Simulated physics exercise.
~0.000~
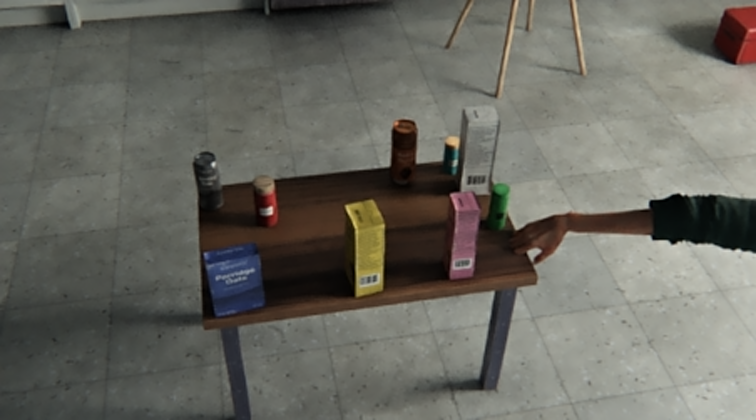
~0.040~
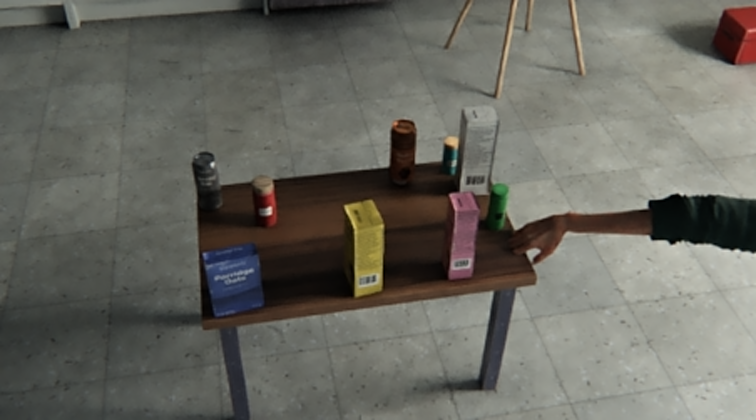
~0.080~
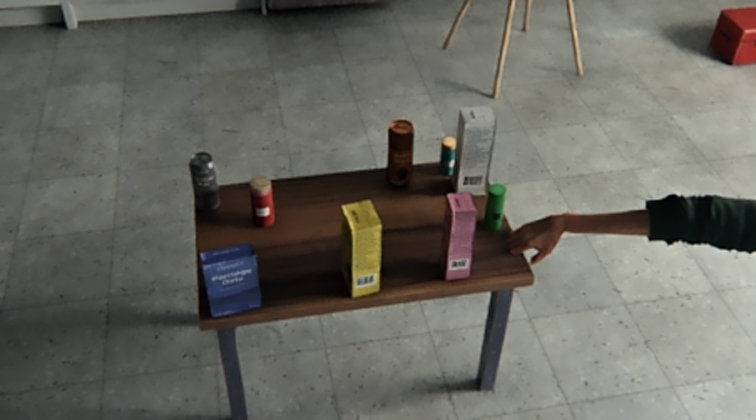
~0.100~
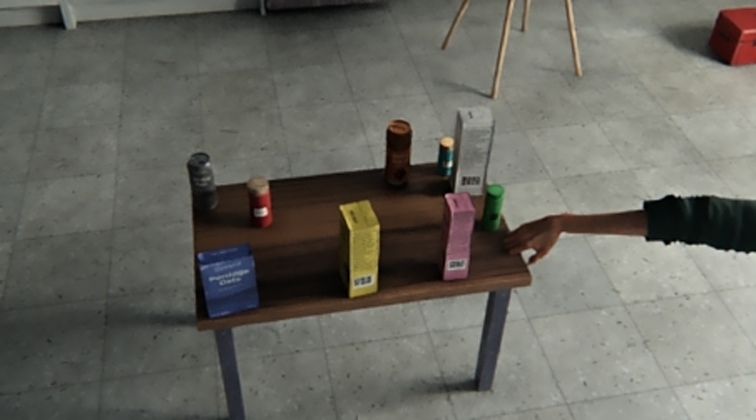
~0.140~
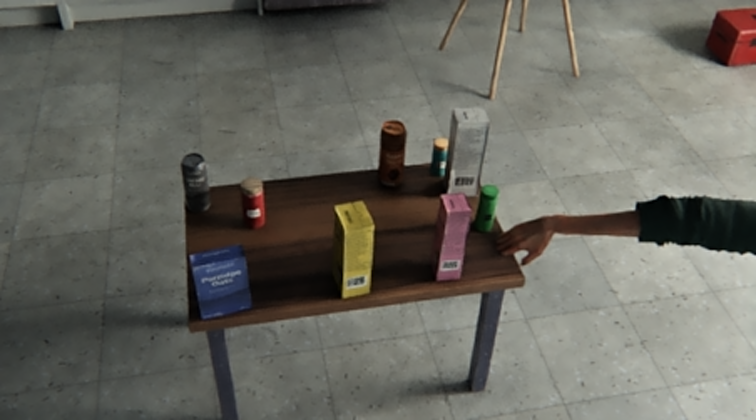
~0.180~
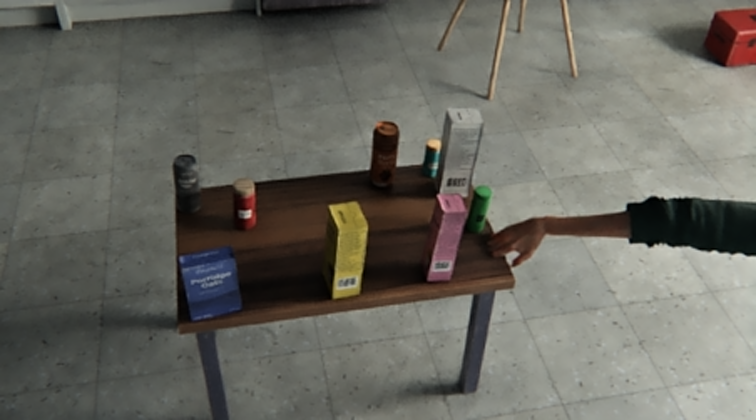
In a room with a grey tiled floor, a hand at the right edge of a small wooden table slowly moved it a little to the left, with its cartons, cans and shakers riding along.
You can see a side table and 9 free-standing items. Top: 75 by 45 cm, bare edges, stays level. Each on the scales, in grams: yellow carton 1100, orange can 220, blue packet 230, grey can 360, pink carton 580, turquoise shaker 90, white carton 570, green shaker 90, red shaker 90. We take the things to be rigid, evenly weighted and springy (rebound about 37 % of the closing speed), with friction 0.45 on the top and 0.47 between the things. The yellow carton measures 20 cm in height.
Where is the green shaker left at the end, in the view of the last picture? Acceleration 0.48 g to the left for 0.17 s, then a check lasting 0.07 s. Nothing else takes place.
It is left at about (411, 229) in that view.
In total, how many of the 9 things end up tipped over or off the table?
Count: 8.
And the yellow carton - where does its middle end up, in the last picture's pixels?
Around (241, 293).
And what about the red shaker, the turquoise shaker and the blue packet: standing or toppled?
Outcome noted - the red shaker ends up fallen, the turquoise shaker ends up fallen, the blue packet survives without falling.
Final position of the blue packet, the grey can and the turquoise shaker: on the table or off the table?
The blue packet is still on the table; the grey can finishes off the table; the turquoise shaker finishes off the table.
By 0.48 s, table 10 cm from its start; grey can now off the table; green shaker tilted 54° near (428, 217); red shaker tilted 70°.
By 0.68 s, table 10 cm from its start; green shaker on its side near (411, 228); orange can on its side; white carton tilted 74°.
By 1.28 s, table 10 cm from its start; turquoise shaker now off the table; green shaker on its side near (411, 228); yellow carton on its side.
When it is over (2.6 s), off the table, grey can and turquoise shaker; lying over on the table, yellow carton, orange can, pink carton, white carton, green shaker and red shaker; blue packet within 5 cm of the start. End places, in pixels of the last picture, green shaker near (411, 229).
